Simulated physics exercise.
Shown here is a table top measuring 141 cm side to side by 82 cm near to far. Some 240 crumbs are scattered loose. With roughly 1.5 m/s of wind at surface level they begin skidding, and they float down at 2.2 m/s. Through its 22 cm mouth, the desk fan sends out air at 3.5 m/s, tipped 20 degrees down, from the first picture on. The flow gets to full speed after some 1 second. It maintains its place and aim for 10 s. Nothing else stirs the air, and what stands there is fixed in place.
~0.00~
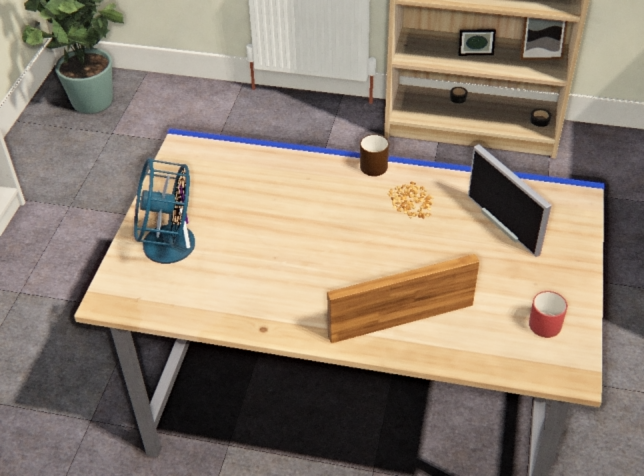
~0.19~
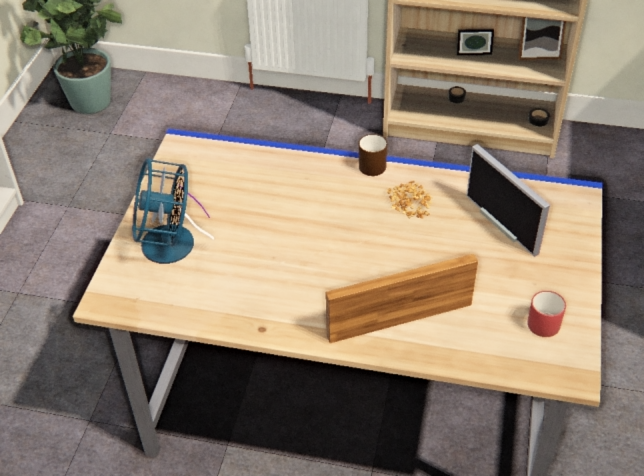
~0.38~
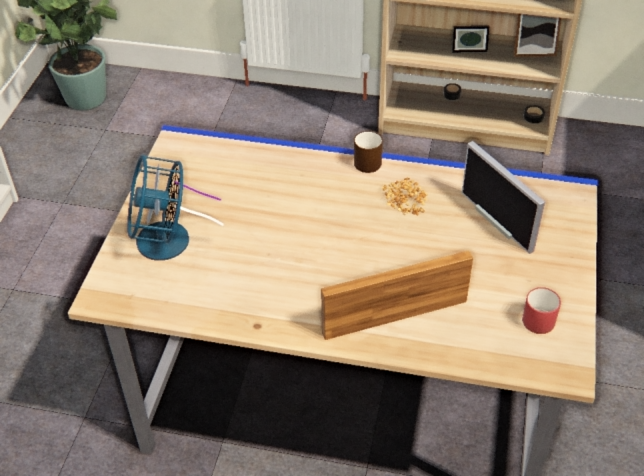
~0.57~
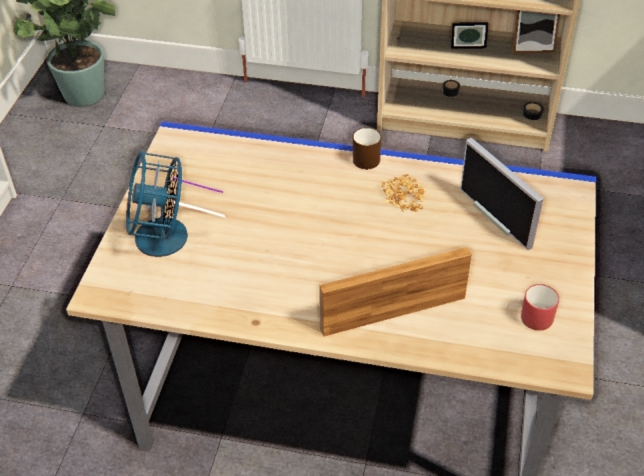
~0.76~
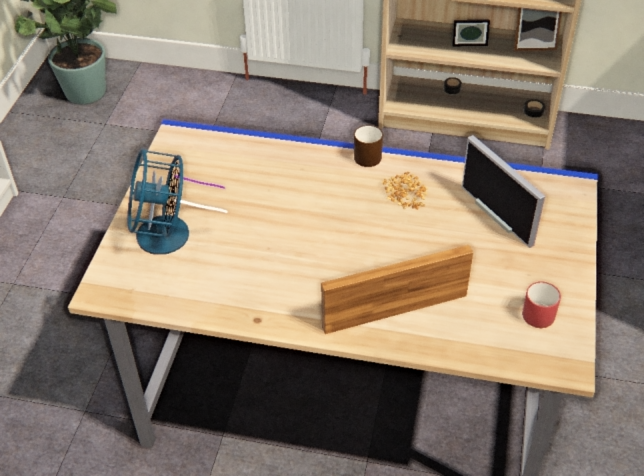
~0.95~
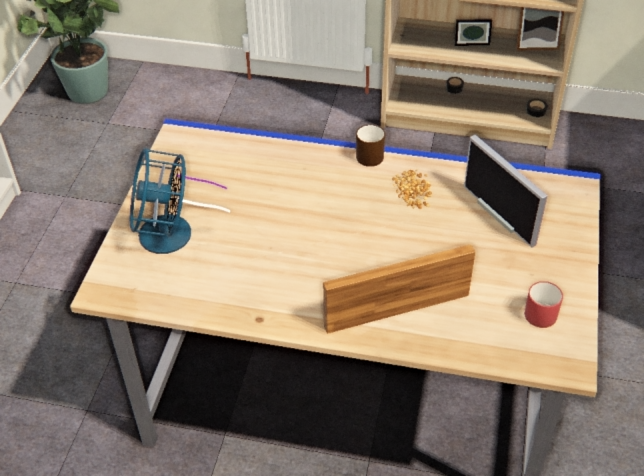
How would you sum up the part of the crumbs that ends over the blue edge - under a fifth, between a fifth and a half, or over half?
My guess: The fraction over that edge will be past the half mark.
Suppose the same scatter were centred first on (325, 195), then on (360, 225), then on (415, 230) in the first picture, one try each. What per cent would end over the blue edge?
In turn about 100 %, 20 %, 0 %.
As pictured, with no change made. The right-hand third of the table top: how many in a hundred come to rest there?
Roughly 20 in a hundred.
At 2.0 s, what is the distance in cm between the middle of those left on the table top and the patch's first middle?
About 20 cm.
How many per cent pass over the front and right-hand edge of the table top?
Roughly 0 per cent at the front edge and 5 per cent at the right-hand edge.
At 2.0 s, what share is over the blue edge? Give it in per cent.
Near 80 %.
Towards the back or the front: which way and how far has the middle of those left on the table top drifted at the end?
So it moved toward the rear end, something like 5 centimetres.
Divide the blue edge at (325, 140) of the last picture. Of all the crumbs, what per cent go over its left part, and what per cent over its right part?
Roughly 0 % cross the left stretch, and around 80 % the right stretch.
After 2.0 s, 13 % are on the move or not yet settled, 76 % are over the blue edge; the middle of those still in play is near (475, 194).
After 3.2 s, 12 % are on the move or not yet settled, 76 % are over the blue edge; the middle of those still in play is near (476, 197).
After 5.5 s, 8 % are on the move or not yet settled, 76 % are over the blue edge; the middle of those still in play is near (468, 187).
After 10.0 s, at the end, 76 % are over the blue edge; the middle of those still in play is near (468, 187).
